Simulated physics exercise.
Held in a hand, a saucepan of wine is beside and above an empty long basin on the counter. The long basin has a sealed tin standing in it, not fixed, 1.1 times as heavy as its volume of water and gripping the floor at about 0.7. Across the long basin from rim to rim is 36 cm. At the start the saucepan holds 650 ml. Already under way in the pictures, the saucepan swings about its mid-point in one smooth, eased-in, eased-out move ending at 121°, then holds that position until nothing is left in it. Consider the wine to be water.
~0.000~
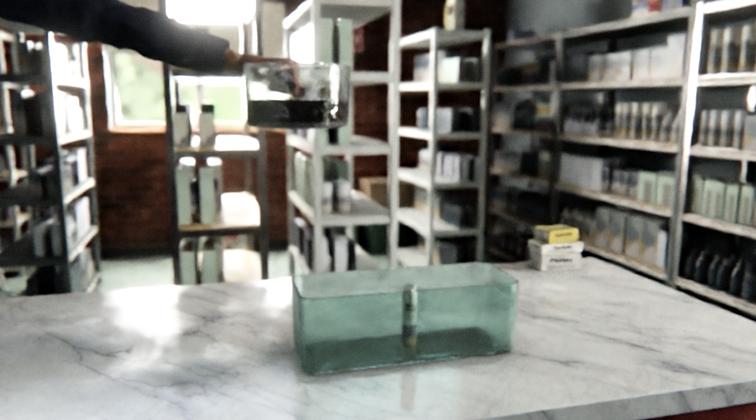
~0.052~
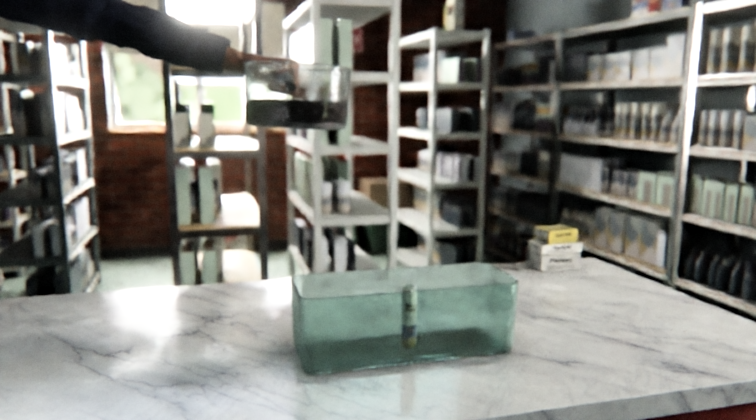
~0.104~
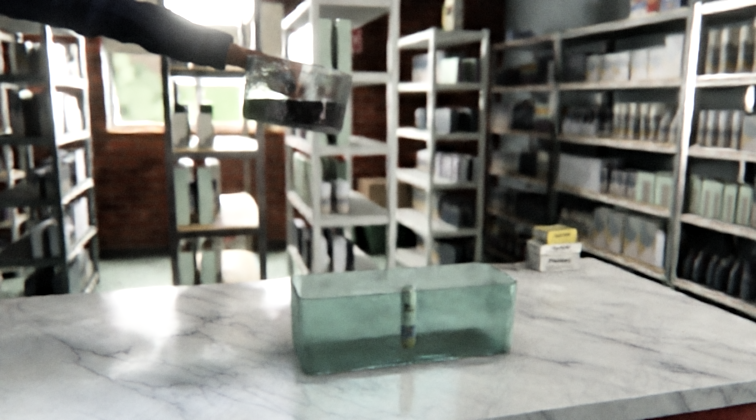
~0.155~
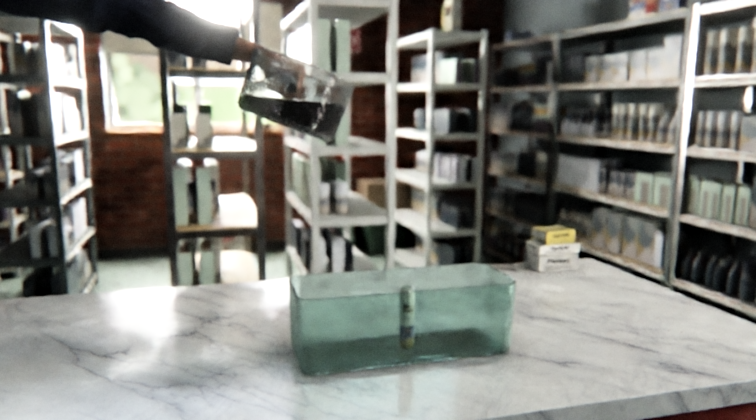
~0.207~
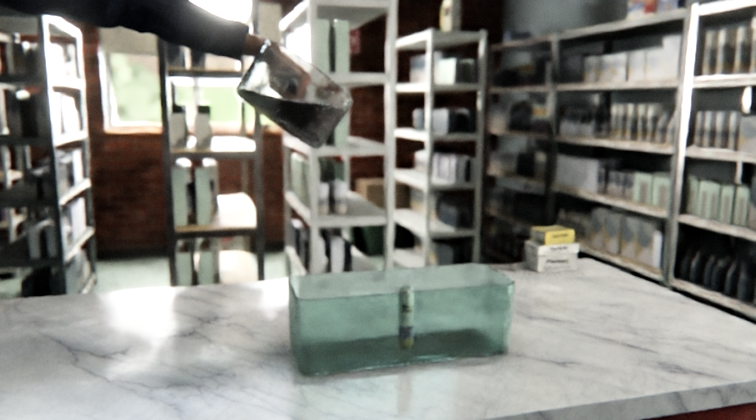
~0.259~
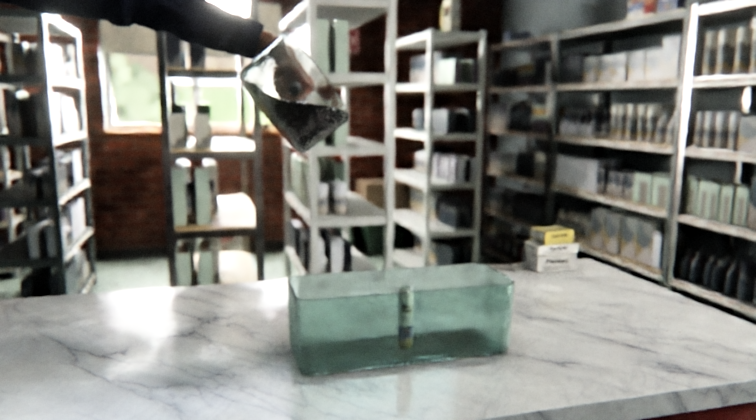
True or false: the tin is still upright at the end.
False.
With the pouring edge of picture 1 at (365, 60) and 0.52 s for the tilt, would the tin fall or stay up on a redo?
Result: Tin tipped over.
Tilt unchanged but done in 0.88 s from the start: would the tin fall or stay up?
Well, the tin simply tips.
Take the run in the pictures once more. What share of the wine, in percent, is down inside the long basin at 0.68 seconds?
About 80 per cent.
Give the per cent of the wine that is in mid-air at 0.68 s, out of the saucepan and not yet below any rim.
Airborne fraction: Approx. 16 %.
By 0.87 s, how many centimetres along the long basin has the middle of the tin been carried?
Estimate: Around 6 cm.
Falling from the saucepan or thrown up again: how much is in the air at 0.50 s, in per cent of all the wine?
Near 78 per cent at that time.
By 0.50 s the tilt is 117° and 17 per cent is still to pour; the tin stands where it began.
By 0.68 s the tilt is 121° and 2 per cent is still to pour; the tin stands 2 cm from where it began.
By 0.87 s the tilt is 121° and 0 per cent is still to pour; the tin leans 47°.
By 1.07 s the tilt is 121° and 0 per cent is still to pour; the tin lies on its side.
At rest the tin lies on its side.
